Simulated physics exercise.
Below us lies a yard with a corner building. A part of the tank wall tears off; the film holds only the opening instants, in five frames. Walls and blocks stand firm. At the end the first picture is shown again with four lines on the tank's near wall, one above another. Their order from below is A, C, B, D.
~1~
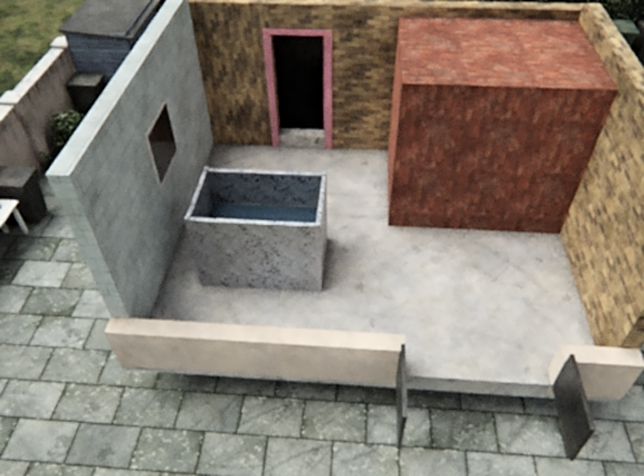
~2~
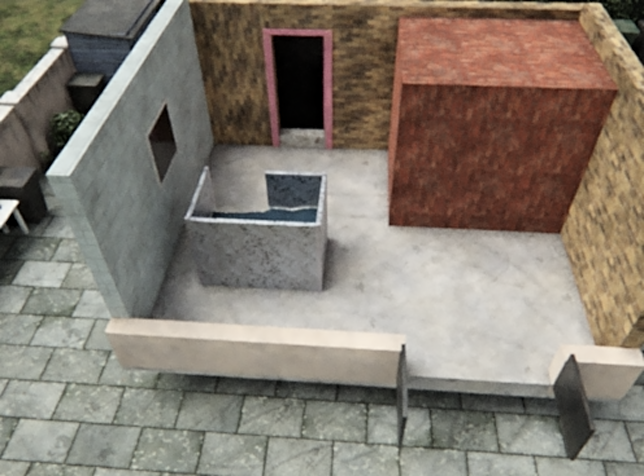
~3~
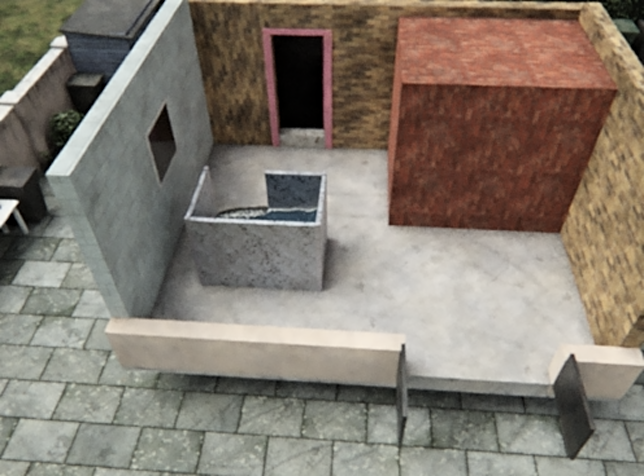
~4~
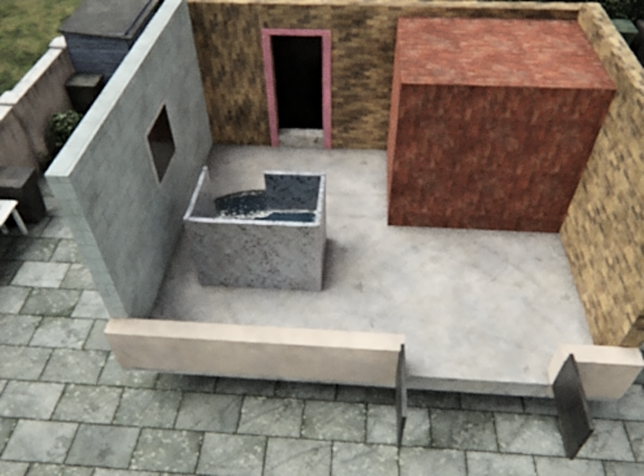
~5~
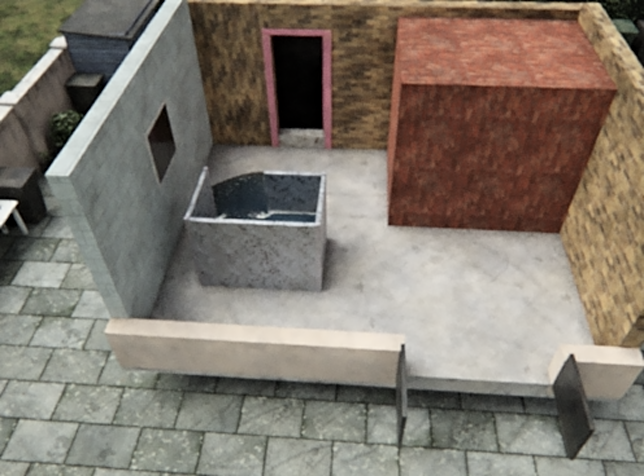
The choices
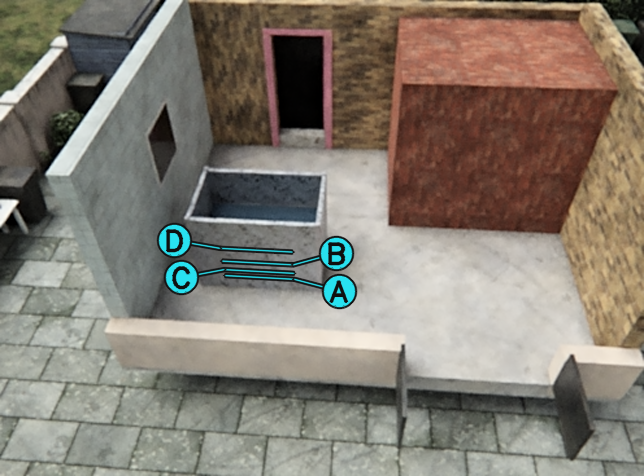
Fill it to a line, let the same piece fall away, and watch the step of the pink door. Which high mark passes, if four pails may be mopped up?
Level D.
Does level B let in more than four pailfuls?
No, not at all.
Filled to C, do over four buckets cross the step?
No.
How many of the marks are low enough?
All four.
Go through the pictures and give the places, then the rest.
The first picture shows water in the tank at rest, its middle at (263, 228); foot of the pink doorway at (302, 147); open gate at (483, 337).
In the second picture, water covers 1 % of the ground, its front hidden from here.
In the third picture, water covers 3 % of the ground, its front hidden from here.
In the fourth picture, water covers 7 % of the ground, its front hidden from here.
In the fifth picture, water covers 12 % of the ground, its front hidden from here.
On the marked copy, A at (259, 277); B at (257, 262); C at (258, 271); D at (255, 250); from the bottom up A, C, B, D.
With A, nothing gets over.
With B, nothing gets over.
With C, nothing gets over.
With D, a bucket or two gets in.
